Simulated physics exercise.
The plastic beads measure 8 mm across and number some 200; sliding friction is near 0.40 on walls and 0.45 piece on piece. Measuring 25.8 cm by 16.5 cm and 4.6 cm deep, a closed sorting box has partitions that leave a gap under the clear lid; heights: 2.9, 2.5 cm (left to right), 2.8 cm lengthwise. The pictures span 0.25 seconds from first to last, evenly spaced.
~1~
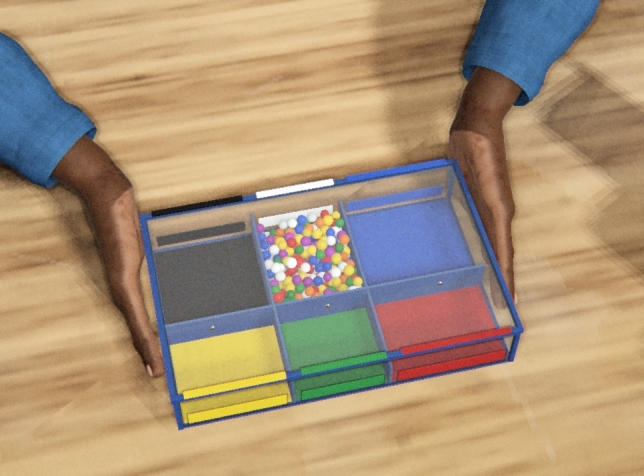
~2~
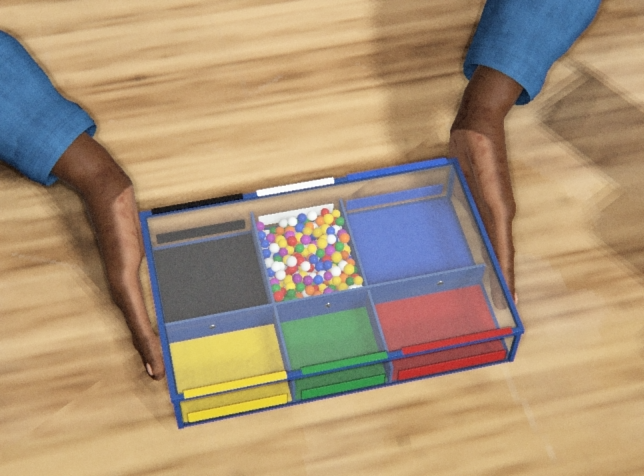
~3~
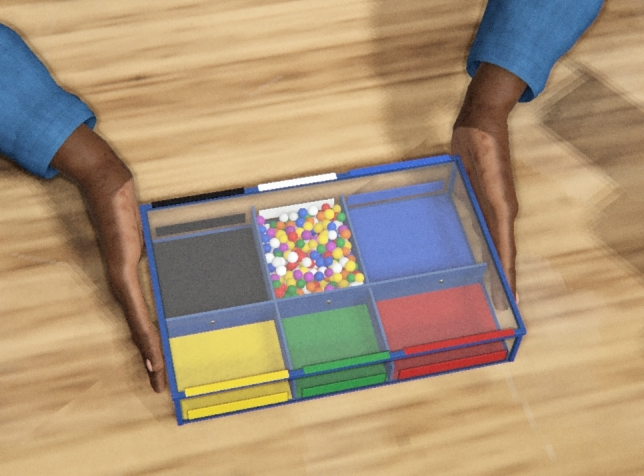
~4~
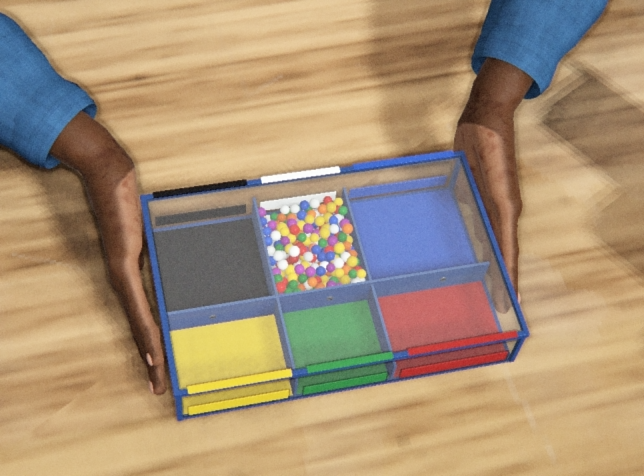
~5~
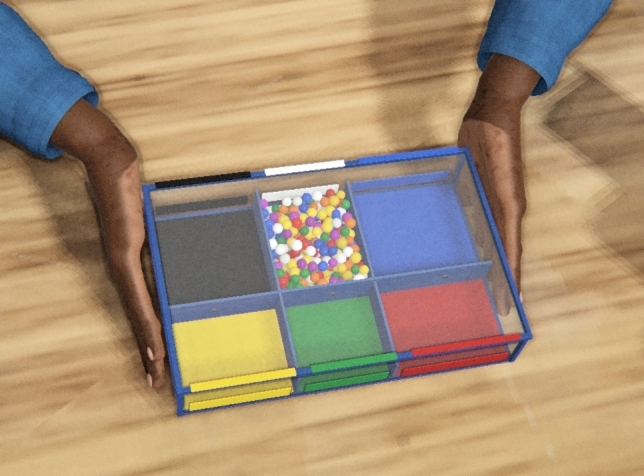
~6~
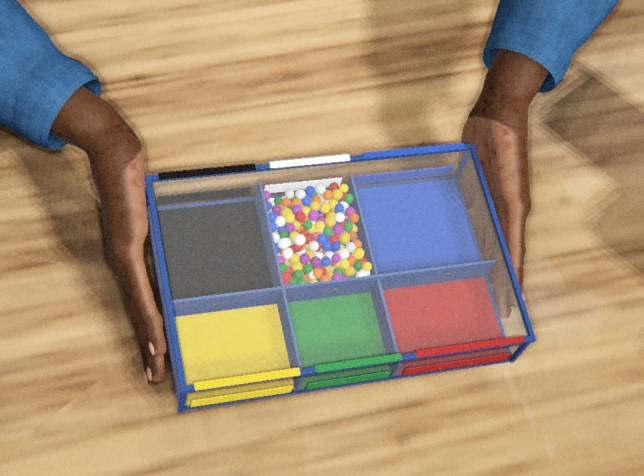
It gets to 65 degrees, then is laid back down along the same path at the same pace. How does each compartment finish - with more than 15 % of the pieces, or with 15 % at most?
Red: More than 15 %, blue: At most 15 %, green: At most 15 %, yellow: At most 15 %, white: More than 15 %, black: At most 15 %.
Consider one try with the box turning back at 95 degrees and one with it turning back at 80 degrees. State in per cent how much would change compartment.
80 and 60 %.
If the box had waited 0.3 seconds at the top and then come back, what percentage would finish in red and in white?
Red 20, white 75.
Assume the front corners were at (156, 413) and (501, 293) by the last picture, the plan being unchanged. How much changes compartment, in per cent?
Estimate: Around 20 %.
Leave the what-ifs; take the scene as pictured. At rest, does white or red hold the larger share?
I'd say the white side has more in it.
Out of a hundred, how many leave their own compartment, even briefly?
That share comes to about 25 per cent.
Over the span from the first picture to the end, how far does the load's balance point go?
About 4.5 cm.
Then, 0.85 s after the last picture, tilt 65 degrees; red 5 %, green 5 %, white 90 %.
Then, 1.41 s after the last picture, tilt 28 degrees; red 20 %, blue 5 %, white 75 %.
Then, 2.03 s after the last picture, tilt 0 degrees; red 20 %, blue 5 %, white 75 %.
In the end, red 20 %, blue 5 %, green 0 %, yellow 0 %, white 75 %, black 0 %.
